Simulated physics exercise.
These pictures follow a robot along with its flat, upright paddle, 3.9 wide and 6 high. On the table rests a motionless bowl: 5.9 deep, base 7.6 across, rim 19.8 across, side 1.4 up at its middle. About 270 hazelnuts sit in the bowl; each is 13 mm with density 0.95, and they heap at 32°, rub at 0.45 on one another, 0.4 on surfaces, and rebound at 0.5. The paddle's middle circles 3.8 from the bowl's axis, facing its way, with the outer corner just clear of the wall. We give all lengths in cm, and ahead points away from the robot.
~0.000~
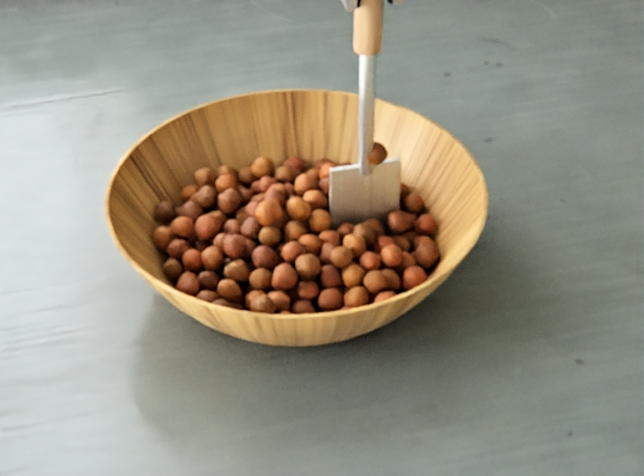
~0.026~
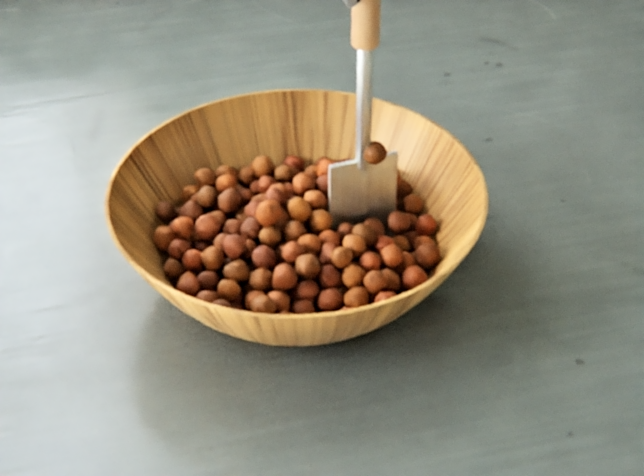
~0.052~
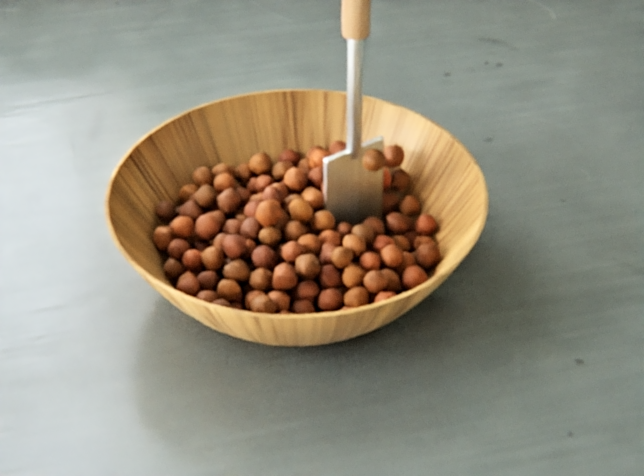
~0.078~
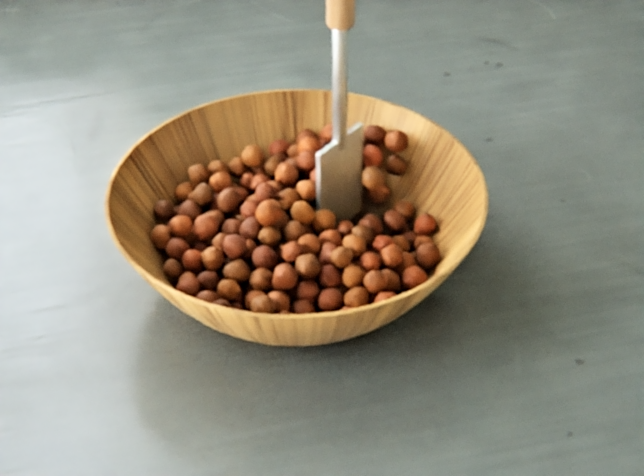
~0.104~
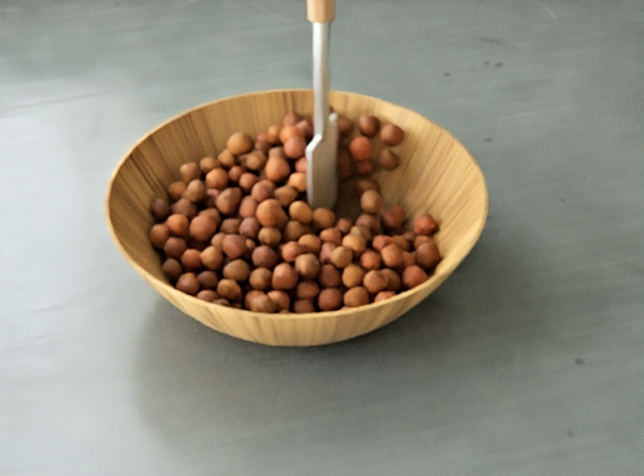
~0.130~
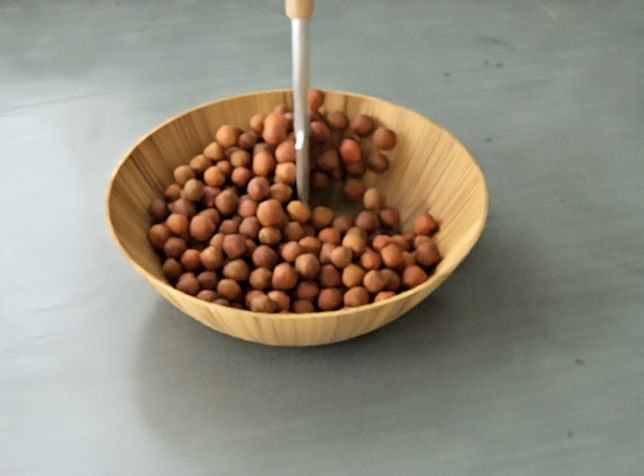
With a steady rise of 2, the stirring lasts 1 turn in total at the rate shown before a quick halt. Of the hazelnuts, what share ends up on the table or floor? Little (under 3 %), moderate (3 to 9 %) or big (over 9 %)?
Moderate.
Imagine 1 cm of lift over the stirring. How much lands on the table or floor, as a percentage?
Result: Roughly 5 %.
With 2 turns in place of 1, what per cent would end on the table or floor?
Then roughly 5 percent.
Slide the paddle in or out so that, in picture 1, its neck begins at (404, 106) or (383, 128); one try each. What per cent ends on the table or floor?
Near 10 and 10 in a hundred, one try each.
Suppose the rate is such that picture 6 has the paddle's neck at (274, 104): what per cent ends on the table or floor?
About 15 per cent.
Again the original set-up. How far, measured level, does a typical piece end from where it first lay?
Roughly 5 cm.
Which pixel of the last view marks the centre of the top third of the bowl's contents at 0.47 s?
Near pixel (374, 261).
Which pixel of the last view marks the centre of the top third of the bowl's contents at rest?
I'd say close to (348, 212).
After 0.30 s, 182° round, highest piece 8 above the table; 268 in the bowl, 1 on the table or floor, 5 in flight or on the tool.
After 0.47 s, 292° round, highest piece 8 above the table; 261 in the bowl, 10 on the table or floor, 3 in flight or on the tool.
After 0.76 s, 0° round, highest piece 5 above the table; 258 in the bowl, 16 on the table or floor.
After 1.46 s, 0° round, highest piece 5 above the table; 258 in the bowl, 16 on the table or floor.
In the end, 258 in the bowl, 16 on the table or floor. That is 6 % on the table or floor.
